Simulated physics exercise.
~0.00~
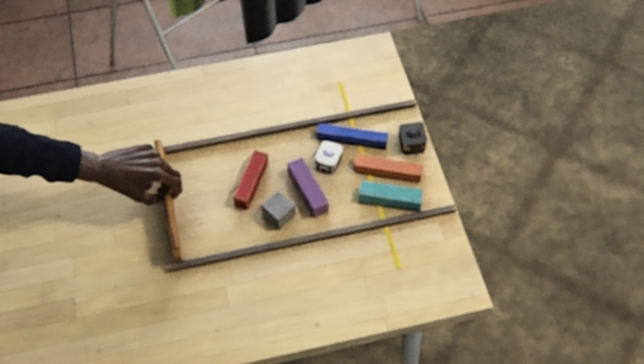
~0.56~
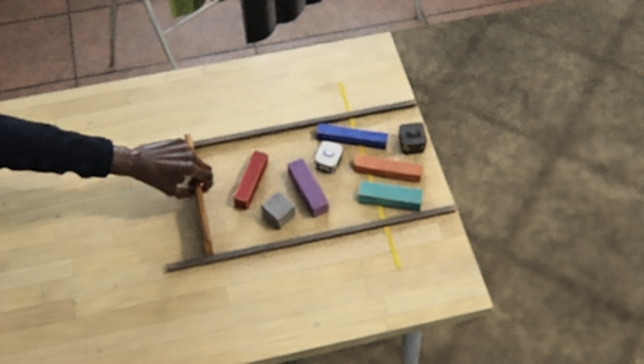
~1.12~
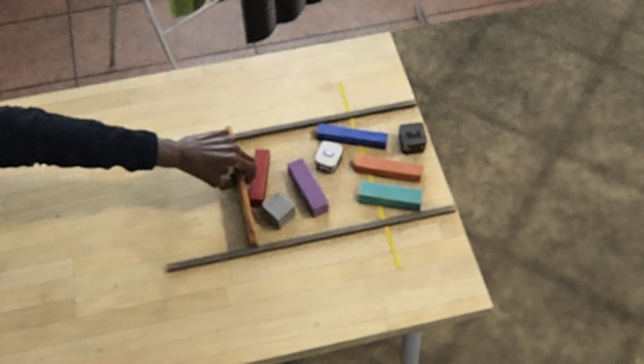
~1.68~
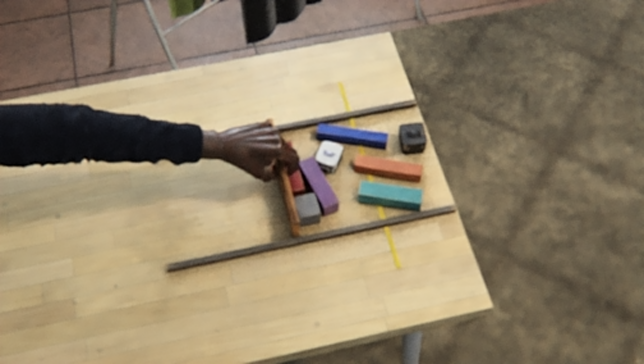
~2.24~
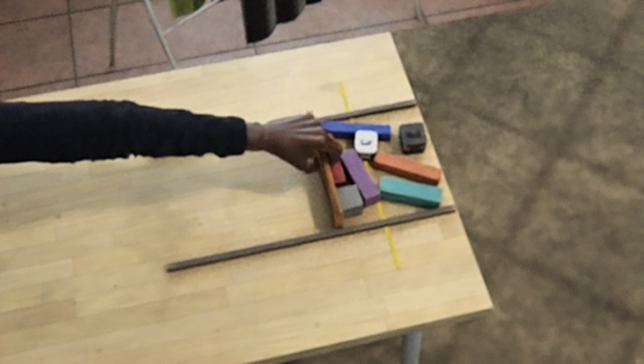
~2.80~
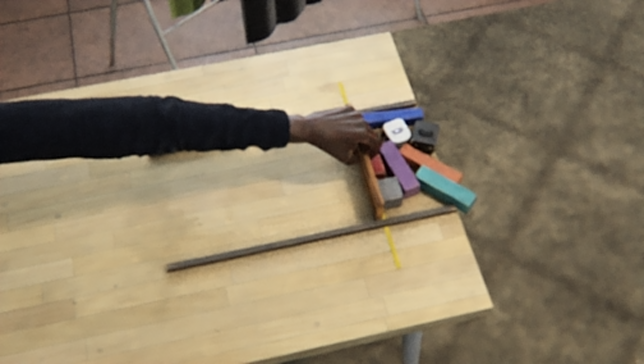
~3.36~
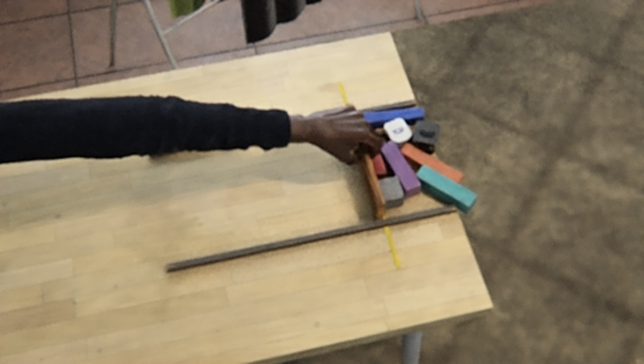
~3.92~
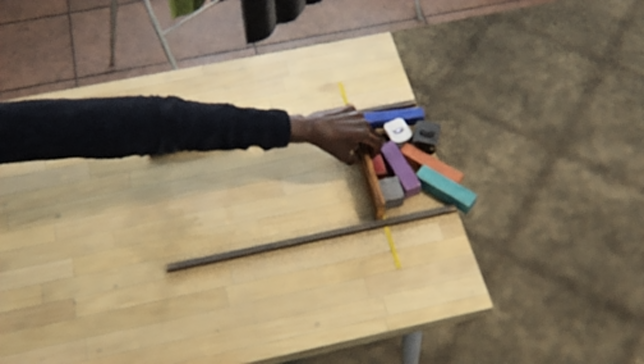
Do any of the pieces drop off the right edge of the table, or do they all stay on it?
They all stay on the table. The board stops near the yellow tape with the pieces crowded at the edge, and none of them falls.
